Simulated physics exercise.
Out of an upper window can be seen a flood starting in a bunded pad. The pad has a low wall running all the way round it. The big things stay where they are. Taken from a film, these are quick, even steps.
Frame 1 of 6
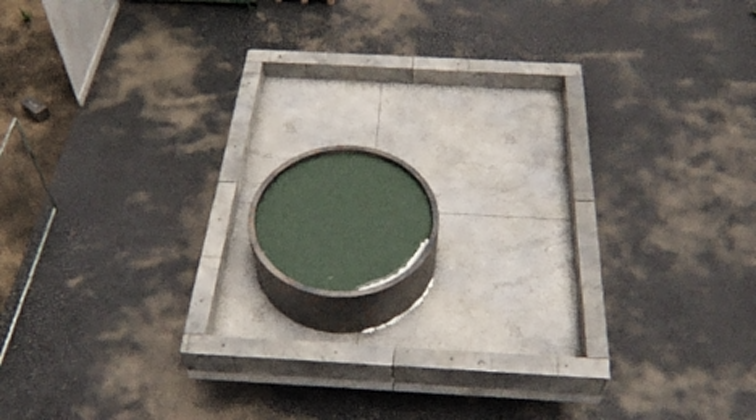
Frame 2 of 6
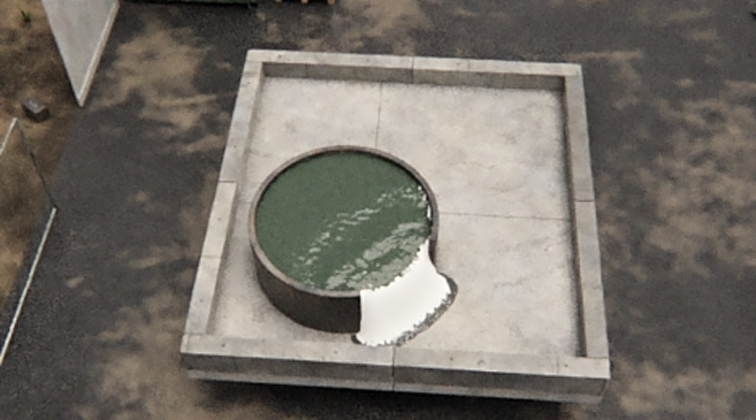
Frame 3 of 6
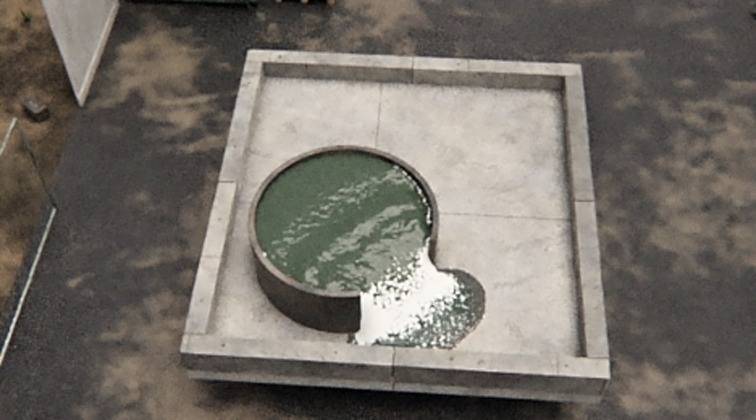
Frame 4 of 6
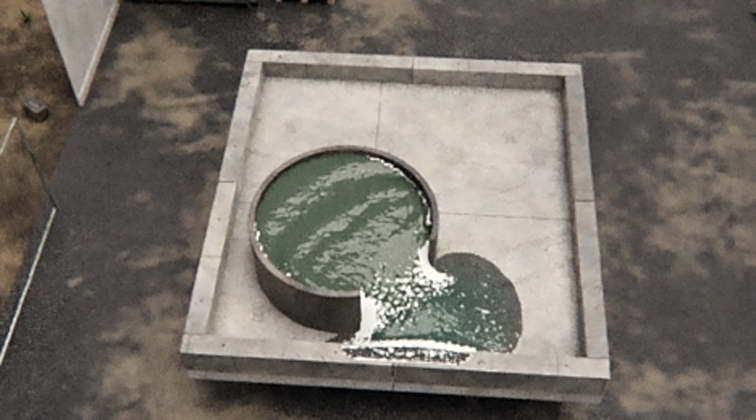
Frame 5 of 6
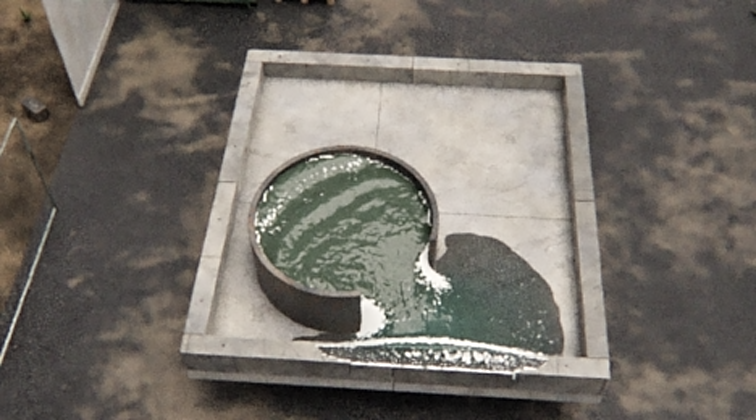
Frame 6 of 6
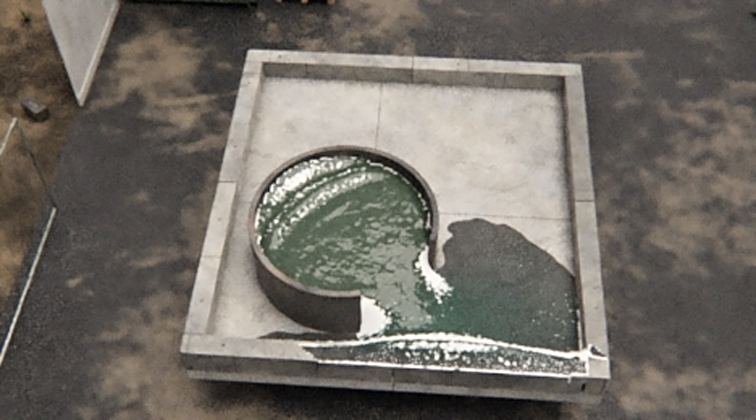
Green water pouring from a gap in a round tank, spreading right across a walled concrete pad and along its near wall.
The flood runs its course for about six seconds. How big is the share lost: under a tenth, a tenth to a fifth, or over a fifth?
The spill-over comes to ten to twenty percent.
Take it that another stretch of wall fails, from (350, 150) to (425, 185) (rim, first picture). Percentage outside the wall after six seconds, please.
My estimate is 4 percent.
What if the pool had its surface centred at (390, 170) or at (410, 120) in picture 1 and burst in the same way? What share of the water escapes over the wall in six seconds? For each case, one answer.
In turn: Around 8 and 8 per cent.
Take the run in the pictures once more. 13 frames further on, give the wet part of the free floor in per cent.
That works out at 65 %.
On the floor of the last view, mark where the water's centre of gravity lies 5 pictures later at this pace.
Somewhere near (386, 280).
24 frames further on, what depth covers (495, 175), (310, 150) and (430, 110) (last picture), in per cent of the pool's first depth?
Going in order, roughly 8, 2 and 16 %.
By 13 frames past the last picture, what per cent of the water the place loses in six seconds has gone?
I'd put it near 85 in a hundred.
A moment on, water covers 25 % of the floor; the low wall has let 1 % over.
Next, water covers 30 % of the floor; the low wall has let 3 % over.
Then, water covers 60 % of the floor; the low wall has let 12 % over.
Later, water covers 80 % of the floor; the low wall has let 14 % over.
In the end, water covers 85 % of the floor; the low wall has let 14 % over.
